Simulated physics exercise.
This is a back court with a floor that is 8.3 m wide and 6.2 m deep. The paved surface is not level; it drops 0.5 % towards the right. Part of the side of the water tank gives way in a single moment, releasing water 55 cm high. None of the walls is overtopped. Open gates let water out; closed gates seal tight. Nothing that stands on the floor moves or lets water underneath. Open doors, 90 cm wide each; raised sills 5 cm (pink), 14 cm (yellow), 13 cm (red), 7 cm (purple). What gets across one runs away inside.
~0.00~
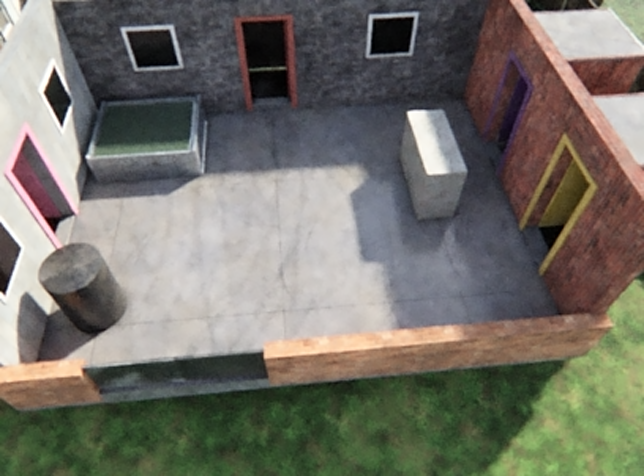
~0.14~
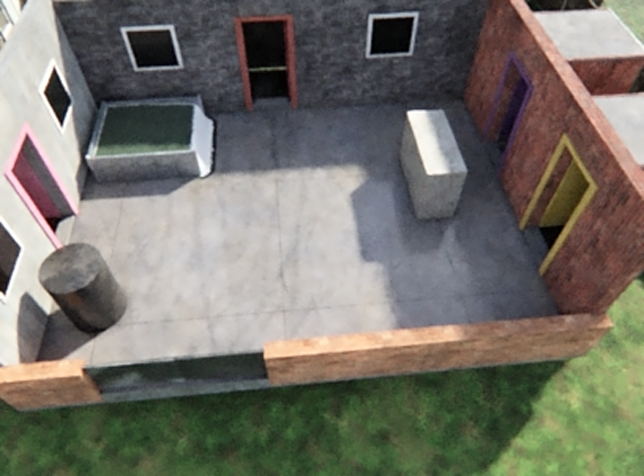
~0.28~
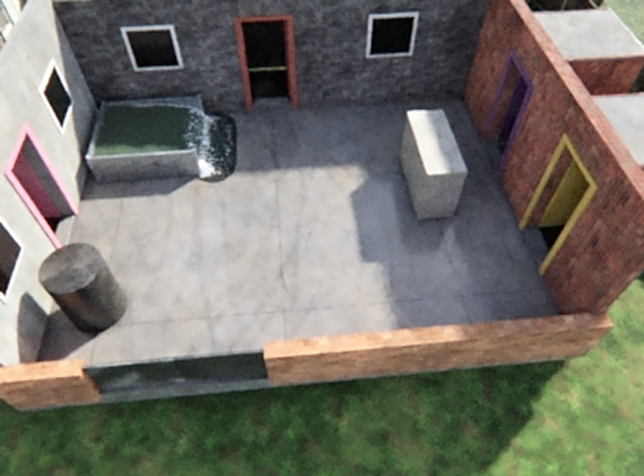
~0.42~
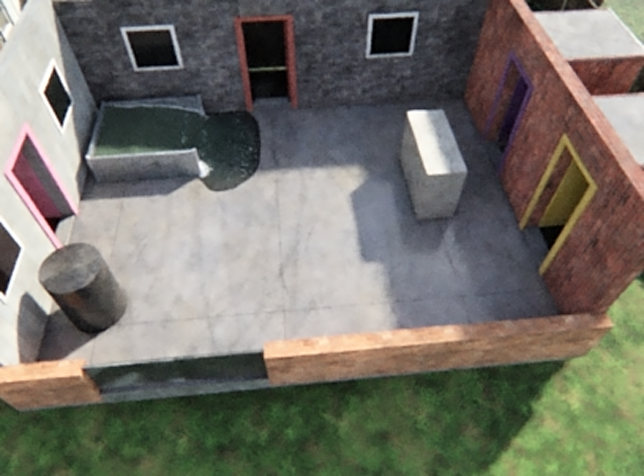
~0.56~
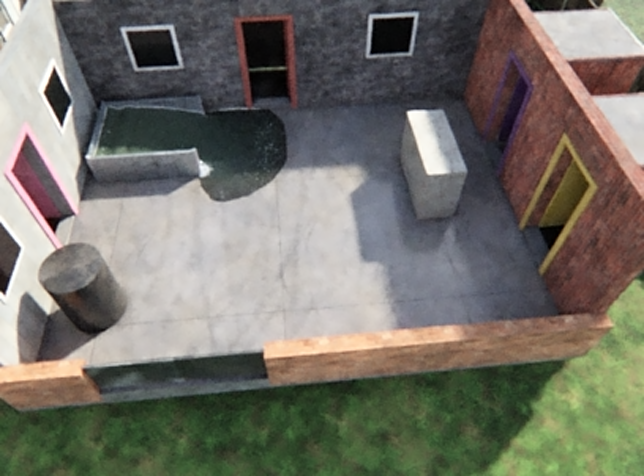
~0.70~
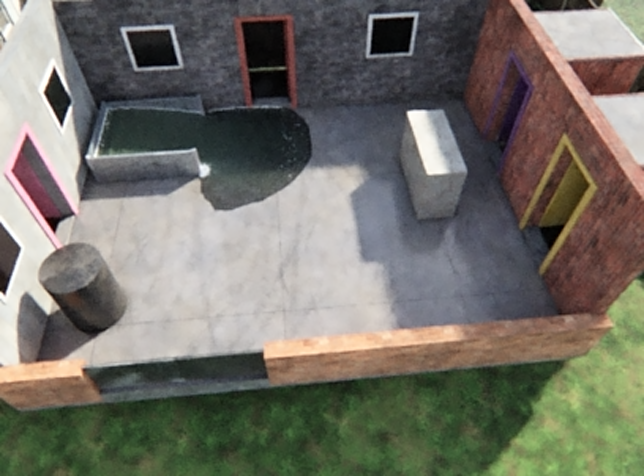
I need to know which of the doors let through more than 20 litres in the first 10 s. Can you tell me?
Sure: The pink door does not; the yellow door does not; the red door does not; the purple door does.
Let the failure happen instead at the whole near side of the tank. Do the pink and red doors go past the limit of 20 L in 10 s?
Door pink goes beyond, door red stays within.
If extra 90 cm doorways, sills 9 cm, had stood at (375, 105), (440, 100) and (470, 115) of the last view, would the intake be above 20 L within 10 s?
Check each in turn: The first fails, the second succeeds, the third succeeds.
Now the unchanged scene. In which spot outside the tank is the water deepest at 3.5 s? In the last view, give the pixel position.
Location: Approx. (458, 126).
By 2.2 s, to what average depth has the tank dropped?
The average depth is around 17 cm.
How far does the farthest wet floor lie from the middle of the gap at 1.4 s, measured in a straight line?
I'd say around 4.4 m from the gap.
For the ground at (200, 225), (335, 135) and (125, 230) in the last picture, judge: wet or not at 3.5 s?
First spot bone dry, second soaked, third bone dry.
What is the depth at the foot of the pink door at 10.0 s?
Roughly 0.0 cm.
After 1.4 s water covers 25 % of the floor and is deepest (23 cm) near (204, 159); pink door not reached, yellow door not reached, red door 14 cm at the sill, 0 L in, purple door not reached.
After 2.2 s water covers 40 % of the floor and is deepest (18 cm) near (399, 177); pink door not reached, yellow door not reached, red door 15 cm at the sill, 1 L in, purple door not reached.
After 3.5 s water covers 50 % of the floor and is deepest (26 cm) near (458, 126); pink door not reached, yellow door not reached, red door 9 cm at the sill, 2 L in, purple door 15 cm at the sill, 15 L in.
After 6.0 s water covers 60 % of the floor and is deepest (19 cm) near (489, 343); pink door not reached, yellow door 4 cm at the sill, 0 L in, red door 4 cm at the sill, 2 L in, purple door 10 cm at the sill, 64 L in.
After 10.0 s water covers 75 % of the floor and is deepest (10 cm) near (489, 226); pink door not reached, yellow door 9 cm at the sill, 0 L in, red door 3 cm at the sill, 2 L in, purple door 5 cm at the sill, 73 L in.
